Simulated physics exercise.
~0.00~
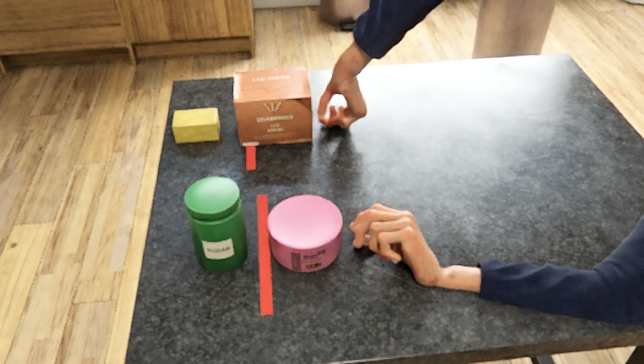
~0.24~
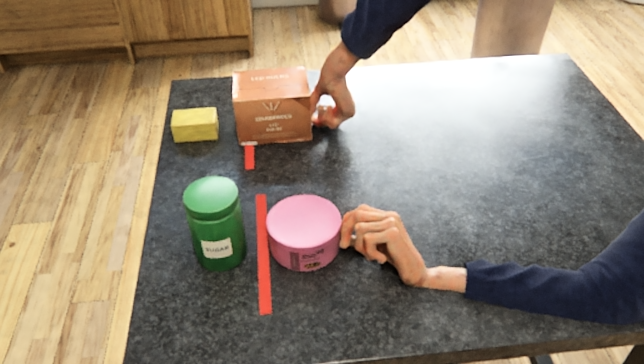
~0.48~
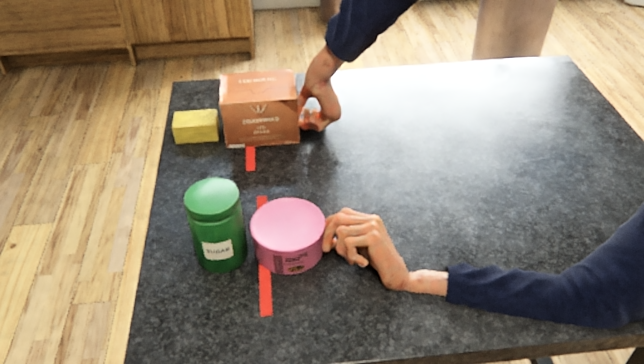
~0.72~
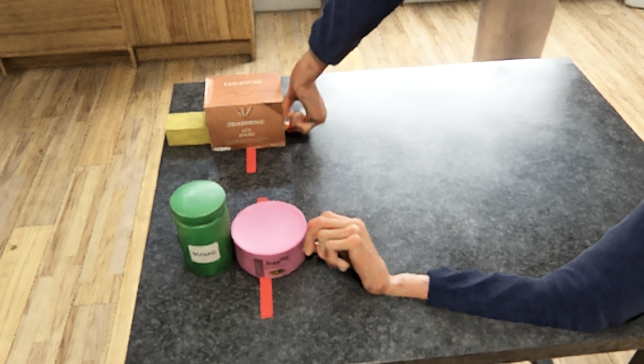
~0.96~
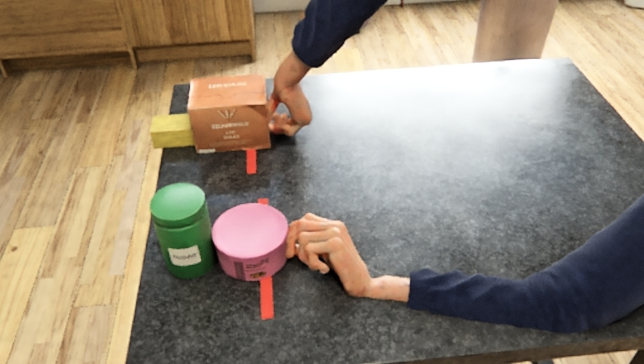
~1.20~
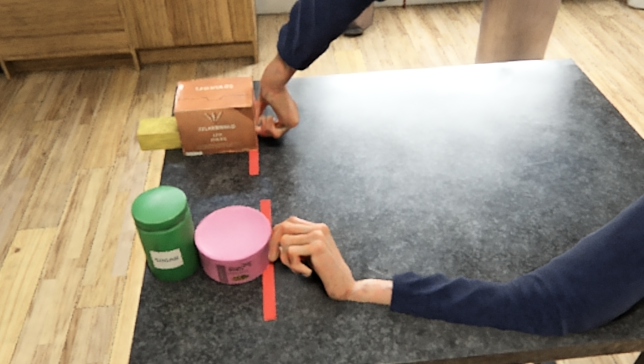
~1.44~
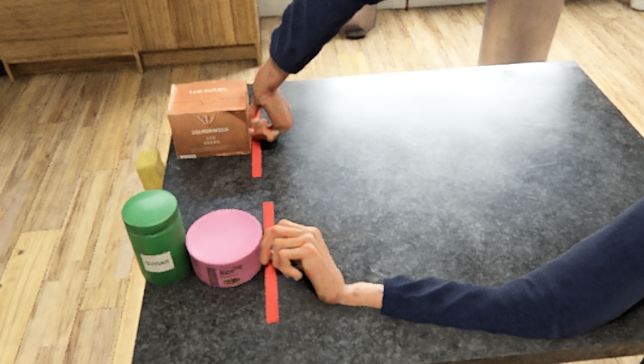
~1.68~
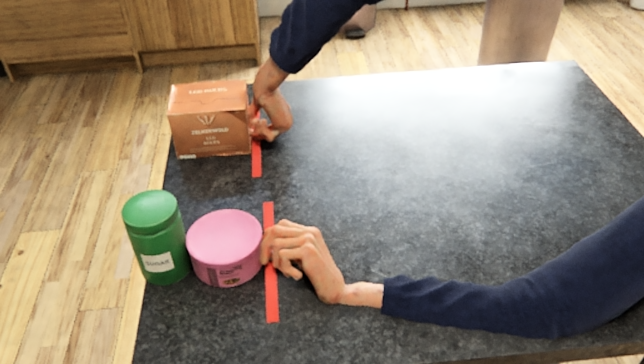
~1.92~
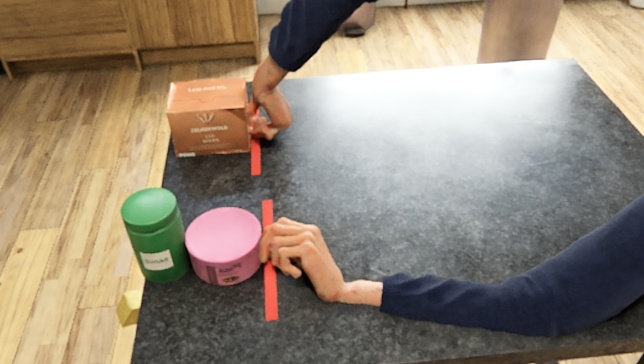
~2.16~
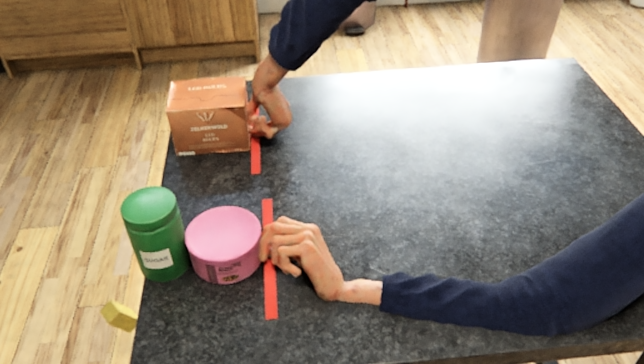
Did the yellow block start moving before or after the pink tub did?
The yellow block started moving after the pink tub. The tub was already sliding left while the block was still sitting in its place.
